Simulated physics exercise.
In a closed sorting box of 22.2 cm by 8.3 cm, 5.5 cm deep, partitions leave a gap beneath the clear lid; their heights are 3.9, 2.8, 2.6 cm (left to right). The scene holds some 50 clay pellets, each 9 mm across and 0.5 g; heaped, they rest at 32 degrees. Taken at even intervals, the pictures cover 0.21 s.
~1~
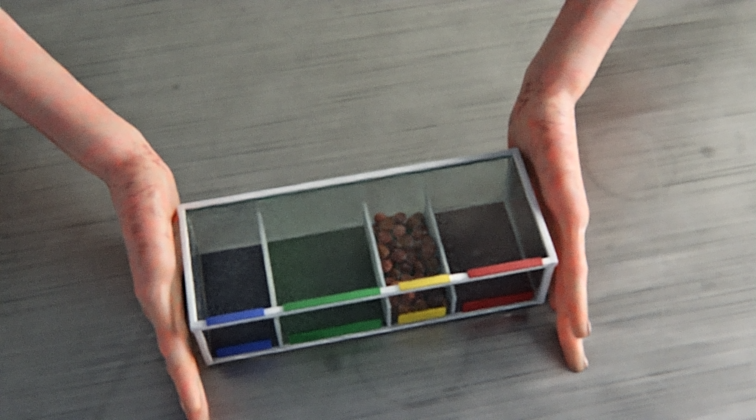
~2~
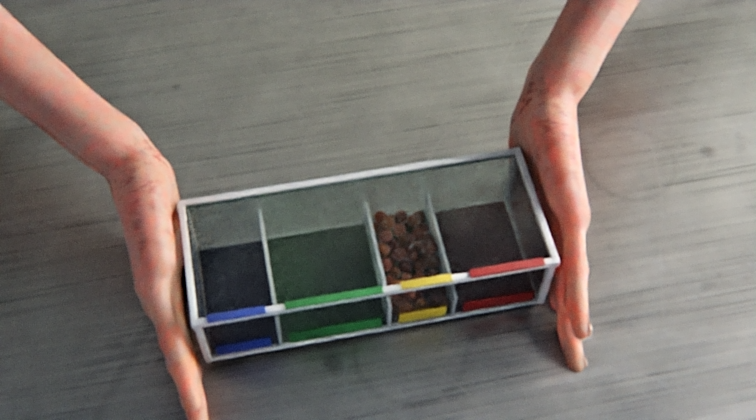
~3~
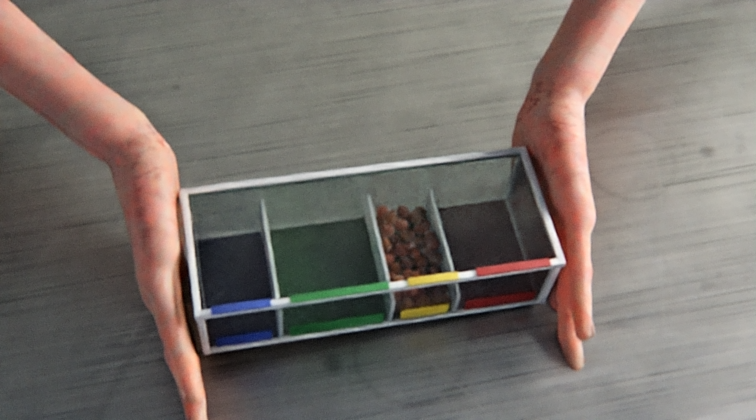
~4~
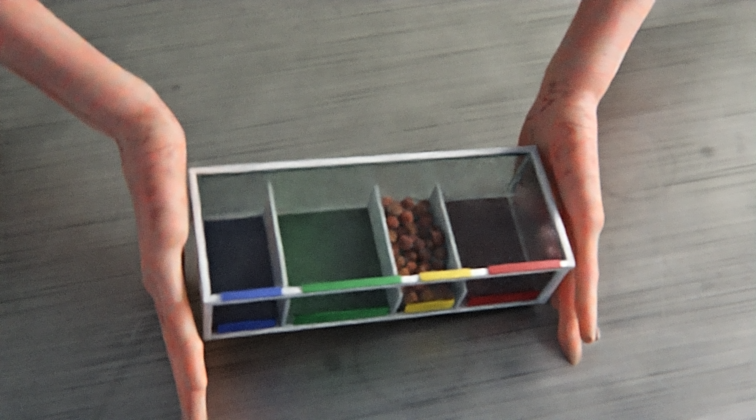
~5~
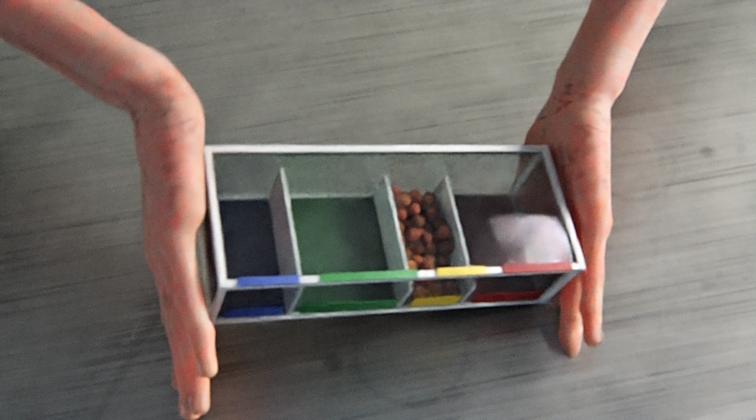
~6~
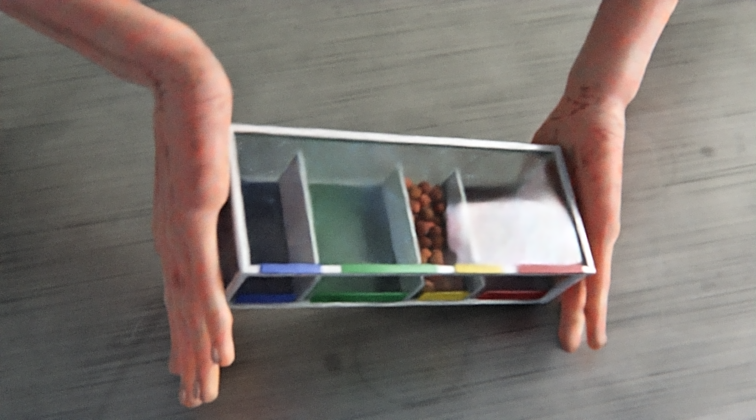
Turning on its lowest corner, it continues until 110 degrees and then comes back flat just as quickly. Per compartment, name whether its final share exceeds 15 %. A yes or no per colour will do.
Red: Yes. Blue: No. Green: No. Yellow: No.
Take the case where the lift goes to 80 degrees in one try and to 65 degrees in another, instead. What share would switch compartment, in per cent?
Around 25 and 0 in a hundred, respectively.
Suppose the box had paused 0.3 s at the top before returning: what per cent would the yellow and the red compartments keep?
Then yellow keeps 0% and red keeps 100%.
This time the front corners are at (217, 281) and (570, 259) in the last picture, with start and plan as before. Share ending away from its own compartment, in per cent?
It comes to around 100 per cent in that case.
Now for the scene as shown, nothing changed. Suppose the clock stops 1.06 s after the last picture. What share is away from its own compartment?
About 100 %.
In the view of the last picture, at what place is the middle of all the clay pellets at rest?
(506, 275).
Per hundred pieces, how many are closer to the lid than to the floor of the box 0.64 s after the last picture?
Roughly 90 per cent.
Then, 0.64 s after the last picture, tilt 109 degrees; red 55 %, yellow 45 %.
Then, 1.06 s after the last picture, tilt 47 degrees; red 100 %.
Then, 1.56 s after the last picture, tilt 0 degrees; red 100 %.
In the end, red 100 %, blue 0 %, green 0 %, yellow 0 %.
